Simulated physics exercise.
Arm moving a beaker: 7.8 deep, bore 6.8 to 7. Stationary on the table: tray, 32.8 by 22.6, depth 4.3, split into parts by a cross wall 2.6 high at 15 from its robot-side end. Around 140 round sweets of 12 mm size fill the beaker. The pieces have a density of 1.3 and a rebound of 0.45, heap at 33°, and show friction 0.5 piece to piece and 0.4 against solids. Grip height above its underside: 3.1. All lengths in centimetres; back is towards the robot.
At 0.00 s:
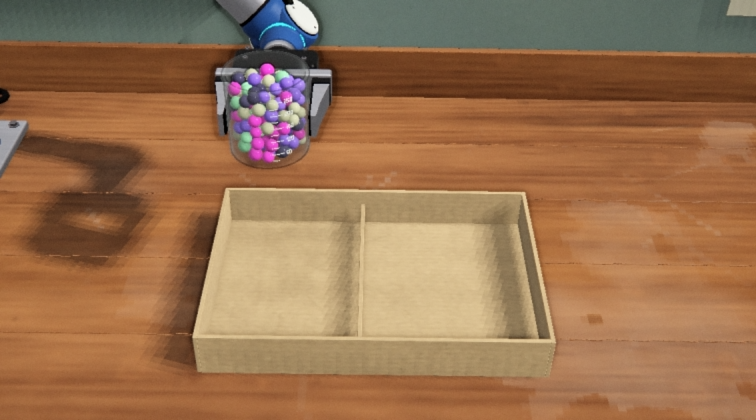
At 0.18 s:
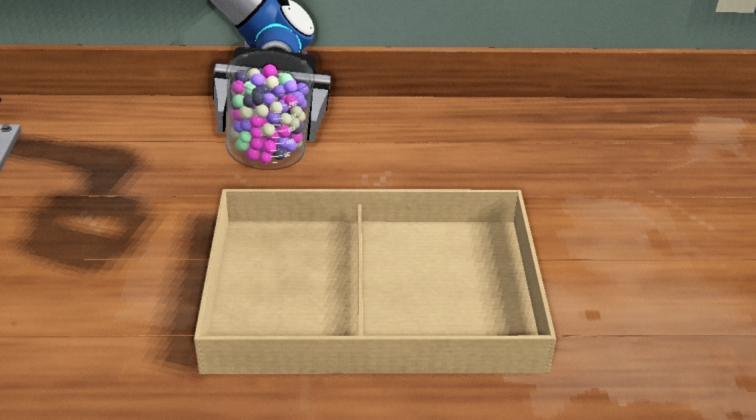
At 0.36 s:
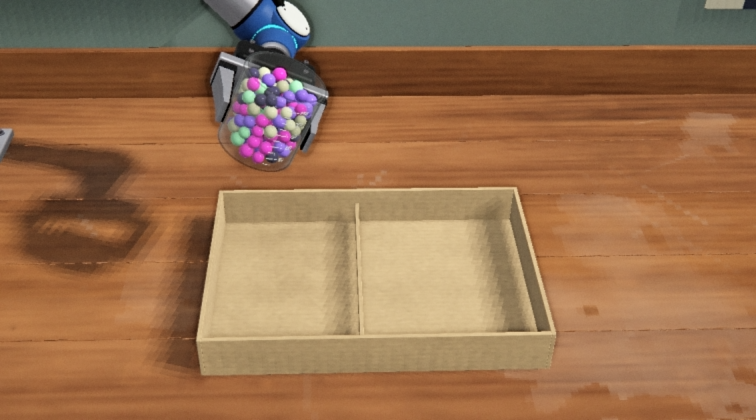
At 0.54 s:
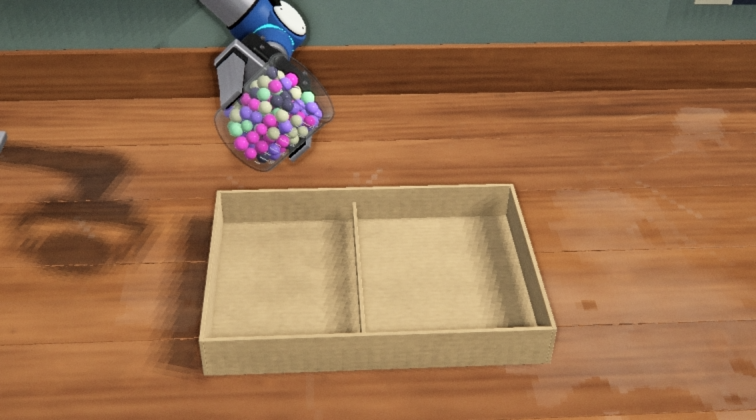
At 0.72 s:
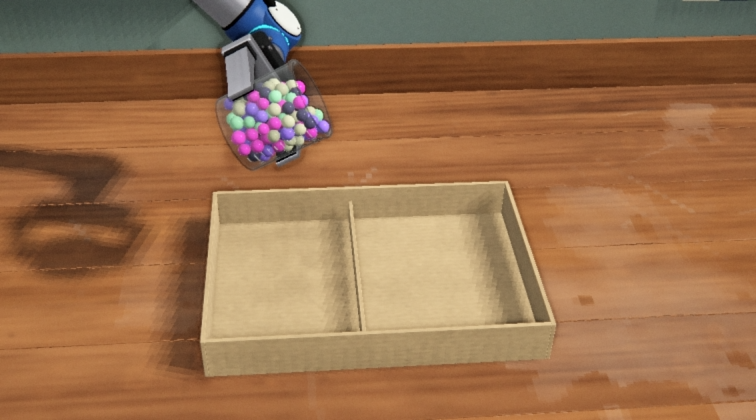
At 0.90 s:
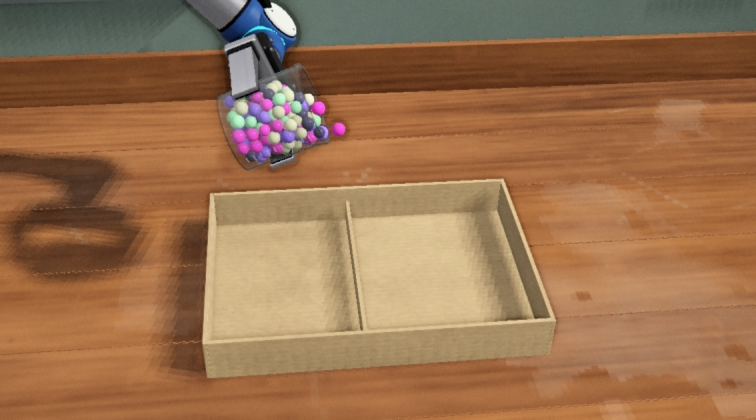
At first, a robot arm holds a clear beaker full of small colourful balls upright behind a shallow, two-part tray on a wooden table. The arm then tilts the beaker steadily to the right, and the balls shift toward its rim until a pink one pokes out past the edge.
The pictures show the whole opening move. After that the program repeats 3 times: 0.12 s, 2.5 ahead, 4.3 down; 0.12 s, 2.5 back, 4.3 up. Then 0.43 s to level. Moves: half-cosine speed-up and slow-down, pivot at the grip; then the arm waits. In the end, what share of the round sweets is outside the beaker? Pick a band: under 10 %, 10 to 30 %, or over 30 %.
10 to 30 %.
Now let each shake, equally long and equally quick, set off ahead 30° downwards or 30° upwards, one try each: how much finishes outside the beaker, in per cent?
Some 40 and 90 per cent.
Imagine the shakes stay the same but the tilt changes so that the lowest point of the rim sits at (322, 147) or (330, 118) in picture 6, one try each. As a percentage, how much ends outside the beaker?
Around 45 per cent, then around 10 per cent.
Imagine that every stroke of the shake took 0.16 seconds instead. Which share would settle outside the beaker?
Then roughly 10 percent.
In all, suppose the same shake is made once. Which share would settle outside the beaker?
I'd expect something close to 10 per cent.
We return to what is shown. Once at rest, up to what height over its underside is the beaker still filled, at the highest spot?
Around 7.0 centimetres above the underside.
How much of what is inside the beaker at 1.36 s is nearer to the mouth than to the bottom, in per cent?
Around 45 per cent of it.
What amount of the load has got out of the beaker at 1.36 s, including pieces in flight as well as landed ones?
Near 10 in a hundred parts have gone so far.
After 1.36 s, tilted 69° forward, highest piece 23 above the table; 126 in the beaker, 11 in the far-side part, 2 in the robot-side part, 5 in flight or on a rim.
After 1.82 s, tilted 38° forward, highest piece 23 above the table; 116 in the beaker, 22 in the far-side part, 6 in the robot-side part.
After 2.25 s, level, highest piece 25 above the table; 116 in the beaker, 22 in the far-side part, 6 in the robot-side part.
After 3.30 s, level, highest piece 25 above the table; 116 in the beaker, 22 in the far-side part, 6 in the robot-side part.
At rest, 116 in the beaker, 22 in the far-side part, 6 in the robot-side part. That is 19 % outside the beaker.
